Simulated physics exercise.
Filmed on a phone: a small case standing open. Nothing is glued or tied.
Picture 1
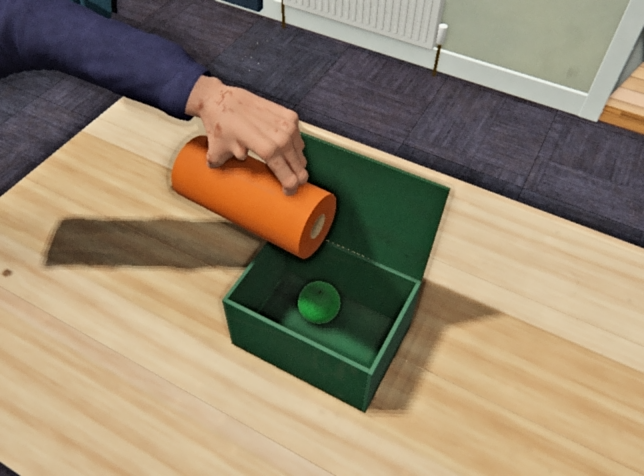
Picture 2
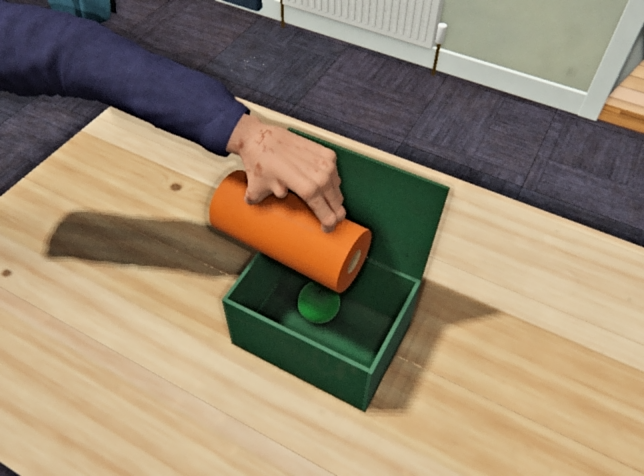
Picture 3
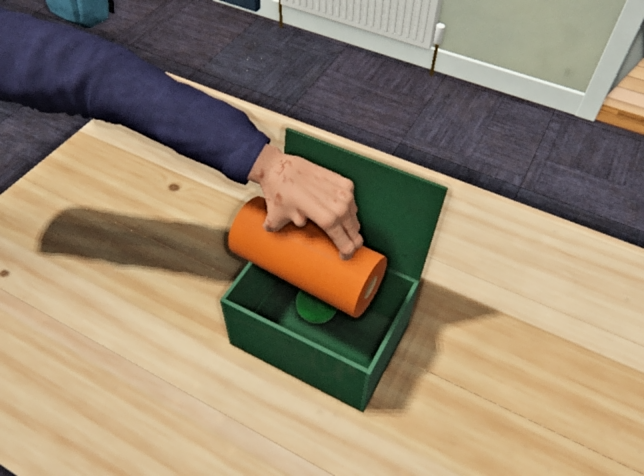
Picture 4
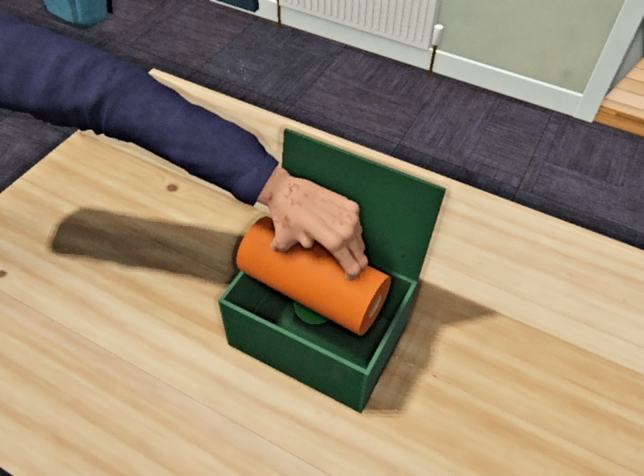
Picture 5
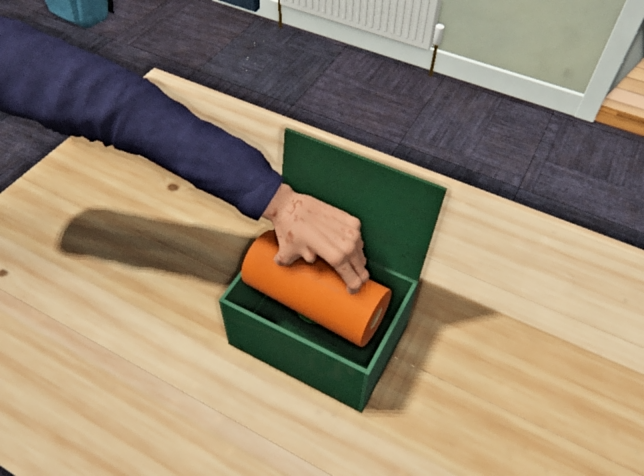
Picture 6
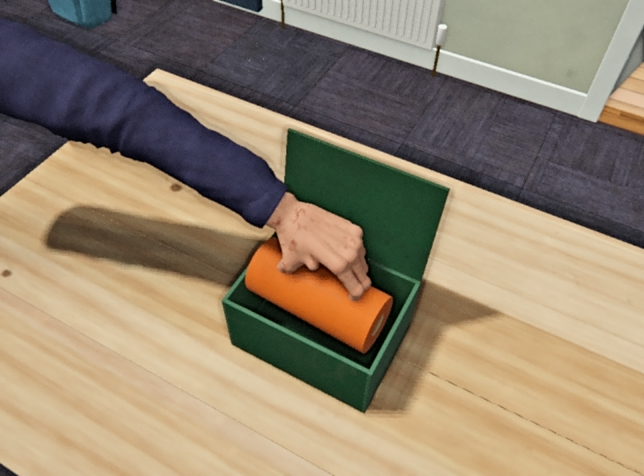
To begin with, a hand in a dark blue sleeve holds an orange roll above an open green case on a wooden table, with a round green apple inside. The hand moves right and lowers the roll, gradually covering the apple. Finally, the roll is inside the case, still held.
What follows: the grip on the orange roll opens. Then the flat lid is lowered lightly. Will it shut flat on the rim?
In the end the lid shuts flat.
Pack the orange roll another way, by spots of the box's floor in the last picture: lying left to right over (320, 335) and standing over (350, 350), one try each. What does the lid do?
First try: It shuts flat; second try: It is held up.
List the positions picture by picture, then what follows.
Still above its spot; orange roll (253, 195); green apple (319, 302), in the first picture.
Still above its spot; orange roll (289, 229); green apple (319, 302), in the second picture.
Still above its spot; orange roll (307, 255), in the third picture.
Still above its spot; orange roll (313, 274), in the fourth picture.
Still above its spot; orange roll (316, 286), in the fifth picture.
Put in, still held; orange roll (318, 293), in the sixth picture.
Then, 0.90 s on from there, lid starting down; orange roll shifted about its own width near (307, 333); green apple shifted a little.
Then, 1.60 s on from there, lid 56° above the rim; orange roll shifted about its own width near (307, 333); green apple shifted a little.
Then, 1.90 s on from there, lid 23° above the rim; orange roll shifted about its own width near (307, 333); green apple shifted a little.
In the end, lid shut; moved from the start, orange roll; green apple unmoved. At the end, from the last picture's camera, orange roll near (307, 333).
